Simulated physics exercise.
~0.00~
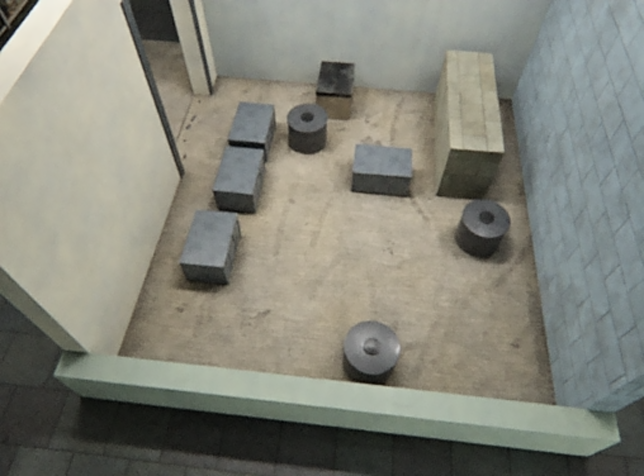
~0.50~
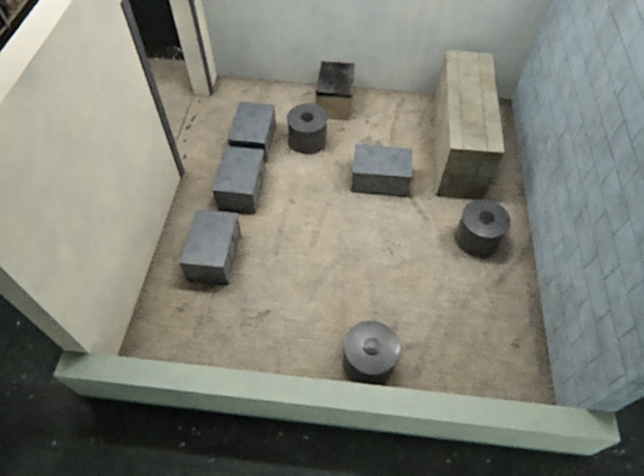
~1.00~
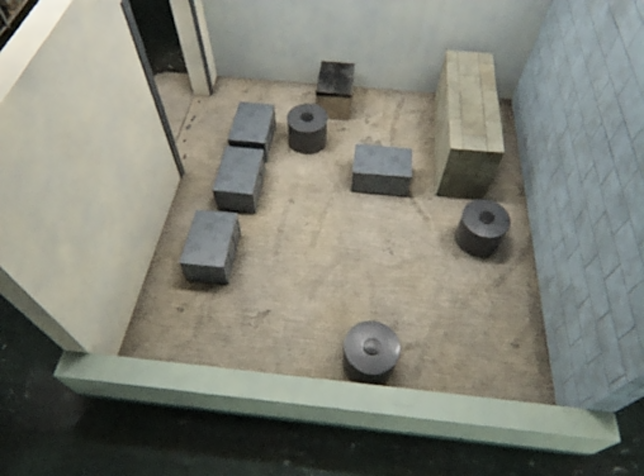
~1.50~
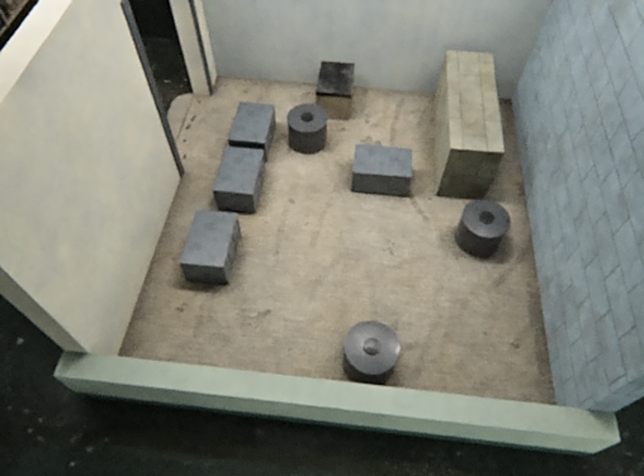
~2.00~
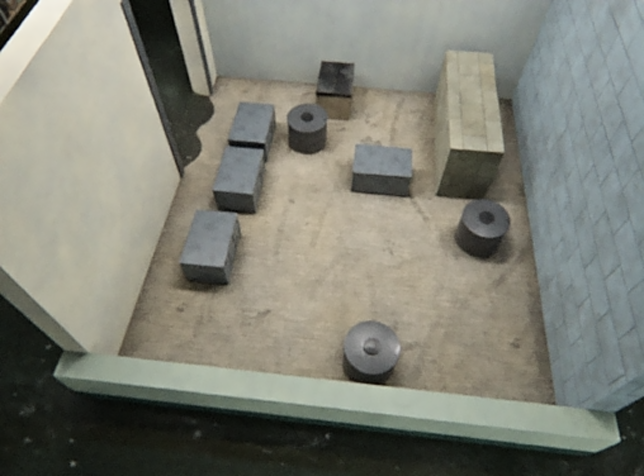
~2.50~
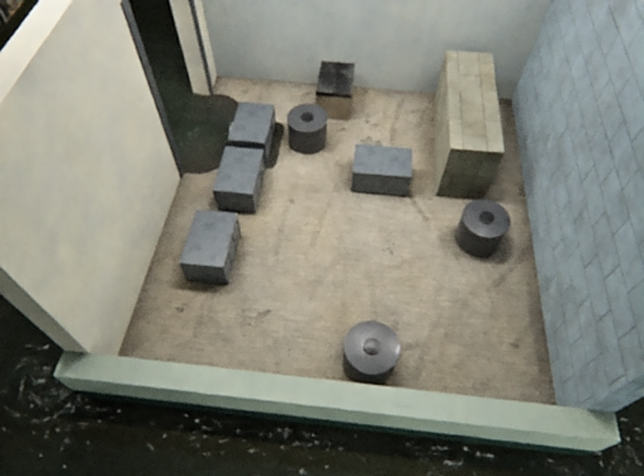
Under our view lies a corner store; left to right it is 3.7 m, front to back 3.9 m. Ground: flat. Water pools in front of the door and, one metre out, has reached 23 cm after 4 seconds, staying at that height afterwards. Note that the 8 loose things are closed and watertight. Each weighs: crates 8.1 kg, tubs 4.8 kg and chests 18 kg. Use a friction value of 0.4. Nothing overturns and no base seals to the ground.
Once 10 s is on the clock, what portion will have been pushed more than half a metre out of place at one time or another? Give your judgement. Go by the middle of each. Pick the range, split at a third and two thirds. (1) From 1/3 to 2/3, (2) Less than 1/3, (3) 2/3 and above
The answer is 3.
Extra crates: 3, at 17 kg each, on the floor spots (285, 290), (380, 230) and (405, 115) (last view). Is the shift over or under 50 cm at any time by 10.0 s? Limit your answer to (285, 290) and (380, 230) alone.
First one stays within it, second one goes beyond it.
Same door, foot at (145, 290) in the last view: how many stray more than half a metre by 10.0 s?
The answer then is 5.
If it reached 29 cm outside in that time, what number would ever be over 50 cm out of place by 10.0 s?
Under that setup the answer is 7.
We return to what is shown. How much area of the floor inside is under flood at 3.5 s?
Somewhere around 2.5 m2, roughly.
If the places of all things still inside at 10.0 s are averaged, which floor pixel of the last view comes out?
Roughly at (359, 271).
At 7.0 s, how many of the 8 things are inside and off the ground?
Count: 5.
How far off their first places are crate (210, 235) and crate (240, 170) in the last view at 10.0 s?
In that order: 10 cm, 120 cm.
After 3.5 s 0 of 8 are over 50 cm from their spots; 0 afloat.
After 4.5 s 2 of 8 are over 50 cm from their spots; 1 afloat.
After 7.0 s 5 of 8 are over 50 cm from their spots; 5 afloat.
After 10.0 s 6 of 8 are over 50 cm from their spots, and 6 have been at some point; 7 afloat.
